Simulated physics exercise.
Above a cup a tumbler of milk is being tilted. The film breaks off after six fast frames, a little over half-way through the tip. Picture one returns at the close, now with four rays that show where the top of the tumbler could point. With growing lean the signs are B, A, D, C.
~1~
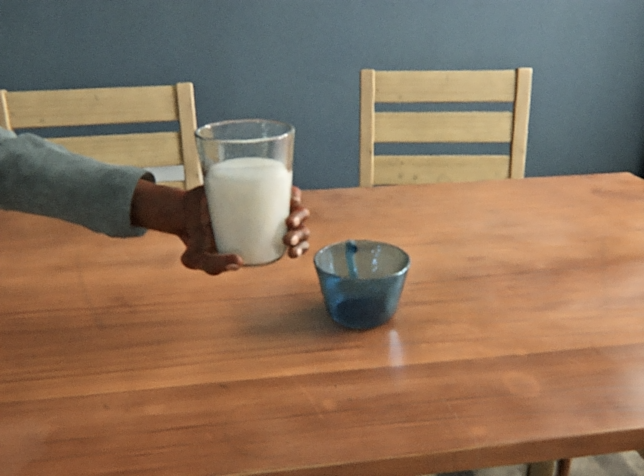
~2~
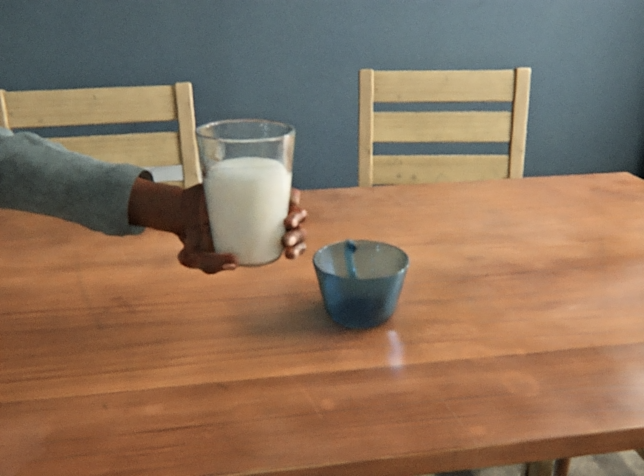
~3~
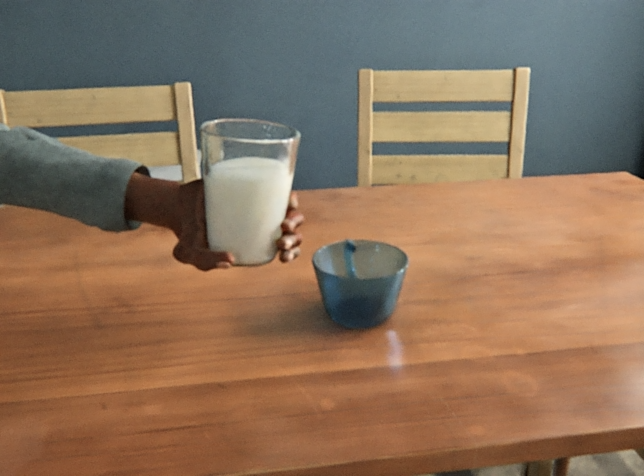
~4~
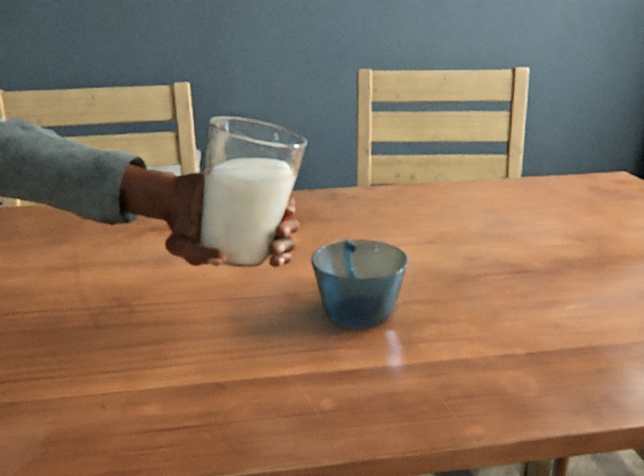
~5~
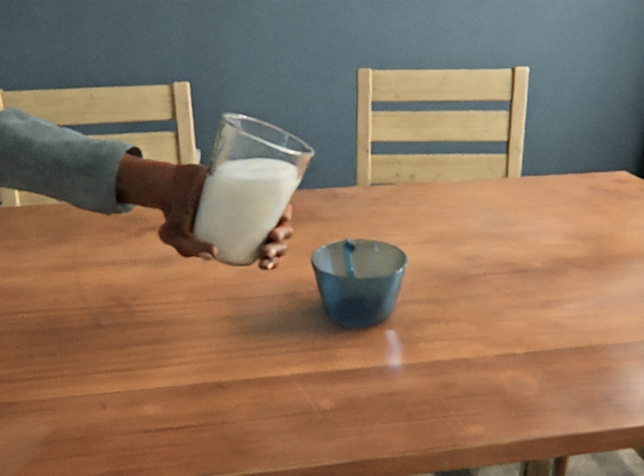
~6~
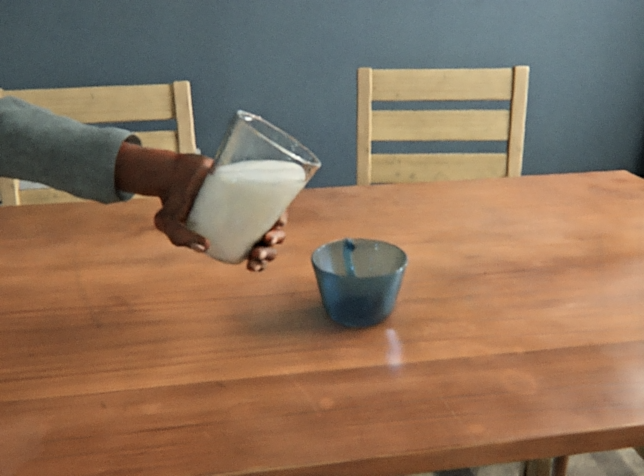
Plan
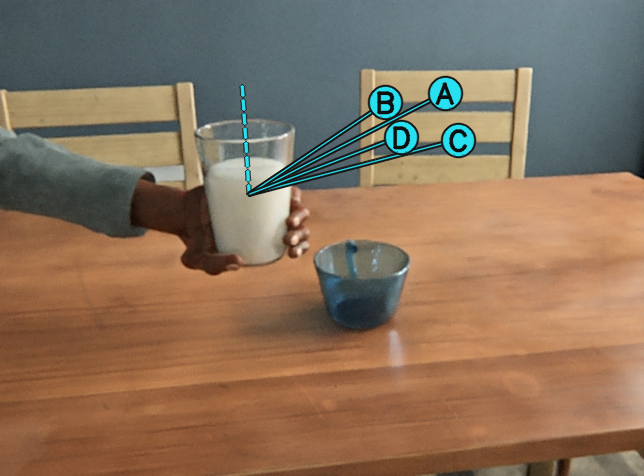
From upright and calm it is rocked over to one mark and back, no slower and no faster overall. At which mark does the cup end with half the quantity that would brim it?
The best tilt is D.
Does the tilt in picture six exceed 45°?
No.
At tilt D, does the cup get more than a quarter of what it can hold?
Yes, it does.
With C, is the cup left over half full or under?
Over half.
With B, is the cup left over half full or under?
Under.
On the marked copy, A at (429, 100); B at (371, 112); C at (441, 143); D at (385, 142).
Choosing A, the cup ends with about 28 % of what it can hold.
Choosing B, the cup ends with about 16 % of what it can hold.
Choosing C, the cup ends with about 66 % of what it can hold.
Choosing D, the cup ends with about 47 % of what it can hold.
